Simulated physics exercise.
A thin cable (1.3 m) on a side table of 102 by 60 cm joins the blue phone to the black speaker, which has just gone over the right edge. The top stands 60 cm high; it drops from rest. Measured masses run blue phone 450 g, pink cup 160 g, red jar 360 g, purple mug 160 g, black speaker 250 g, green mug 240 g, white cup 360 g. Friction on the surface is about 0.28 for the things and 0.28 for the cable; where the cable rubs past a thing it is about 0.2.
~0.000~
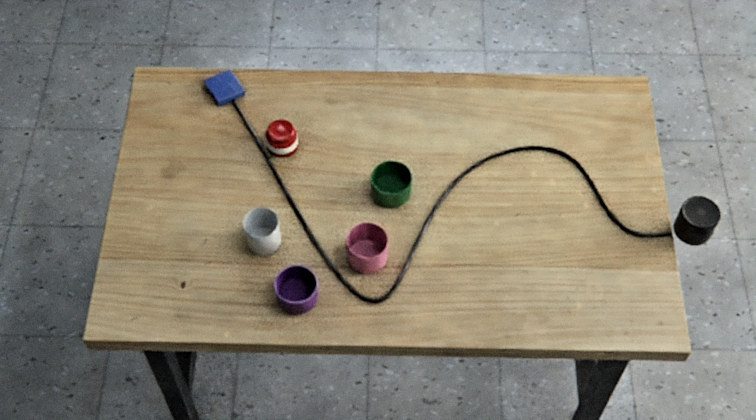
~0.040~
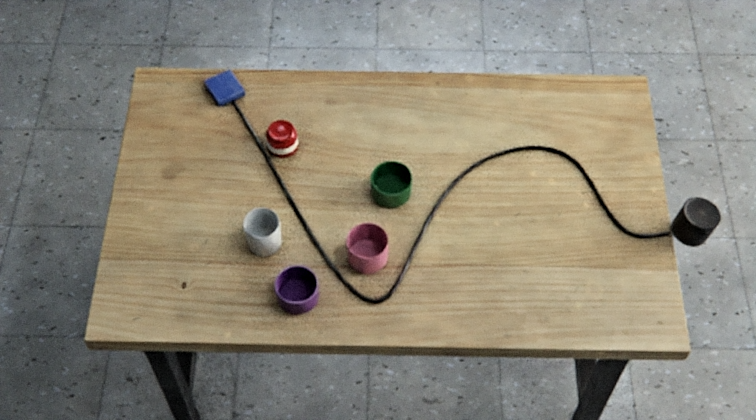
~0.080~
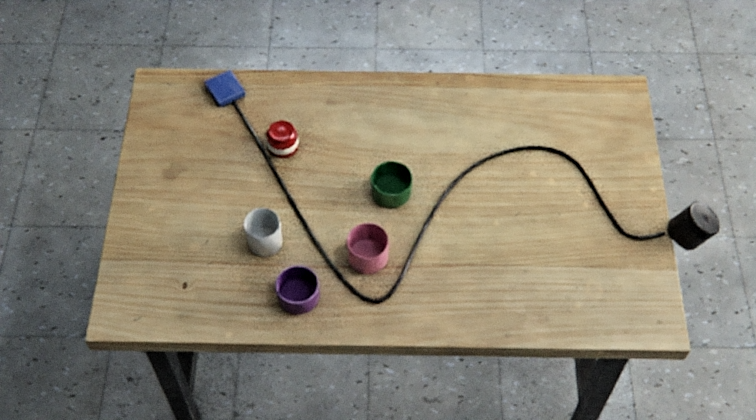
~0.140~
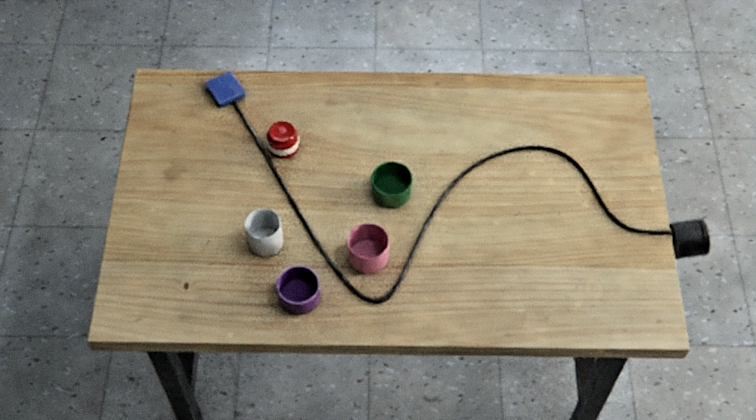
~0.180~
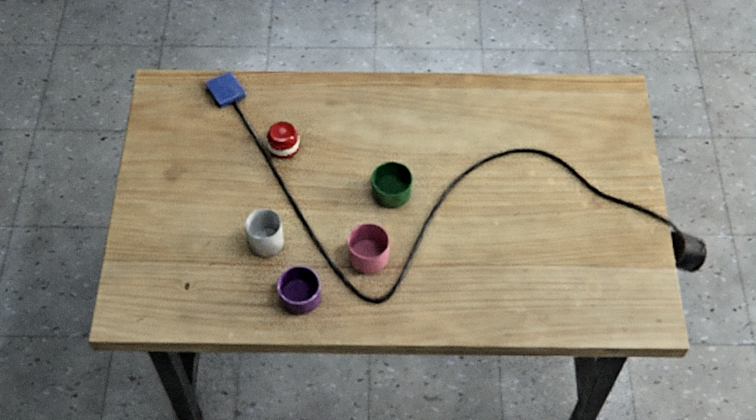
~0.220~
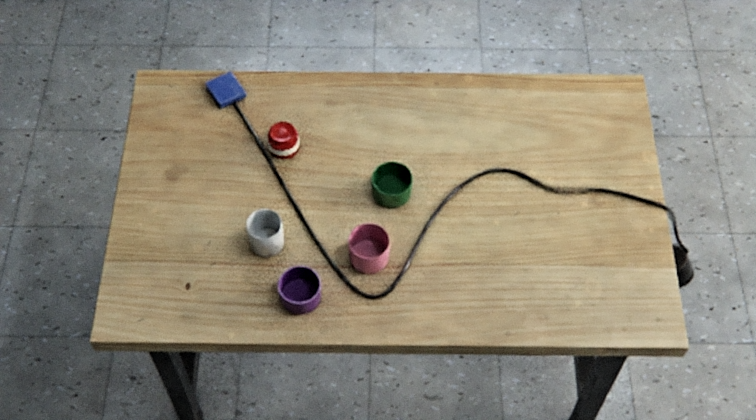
To begin with, a black cylinder sits at the right edge of a wooden table, joined by a curving dark cable to a blue square object, with several colourful containers between. The cylinder tilts and slips down over the edge, then the cable's right-hand curve flattens as it is pulled along.
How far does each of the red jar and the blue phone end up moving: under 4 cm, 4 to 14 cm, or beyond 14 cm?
The red jar changes place very little, the blue phone changes place moderately.
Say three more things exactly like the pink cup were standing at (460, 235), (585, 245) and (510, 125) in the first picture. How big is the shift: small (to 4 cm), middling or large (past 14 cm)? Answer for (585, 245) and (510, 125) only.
Shift 1: Minor. Shift 2: Minor.
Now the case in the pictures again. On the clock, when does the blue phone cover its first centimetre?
For the blue phone, around 0.38 seconds.
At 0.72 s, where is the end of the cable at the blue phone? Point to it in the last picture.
It's at around pixel (250, 125).
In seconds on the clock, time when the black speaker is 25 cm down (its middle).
That is: 0.28 s.
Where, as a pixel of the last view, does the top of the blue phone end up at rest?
Around (240, 109).
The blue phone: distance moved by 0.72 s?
Blue phone: Roughly 6 cm.
By 0.5 s, the cable's tail end at (243, 116); blue phone 4 cm off its start, pink cup 12 cm off its start, black speaker over the edge.
By 0.7 s, the cable's tail end at (250, 125); blue phone 6 cm off its start, pink cup 28 cm off its start, green mug 8 cm off its start.
By 1.0 s, the cable's tail end at (250, 125); blue phone 6 cm off its start at (240, 109), pink cup 30 cm off its start at (470, 131), green mug 8 cm off its start at (400, 145).
By 1.2 s, the cable's tail end at (250, 125); blue phone 6 cm off its start, pink cup 30 cm off its start, green mug 8 cm off its start.
By 2.4 s, the cable's tail end at (250, 125); blue phone 6 cm off its start at (240, 109), red jar 0 cm off its start at (284, 131), pink cup 30 cm off its start at (470, 131), green mug 8 cm off its start at (400, 145).
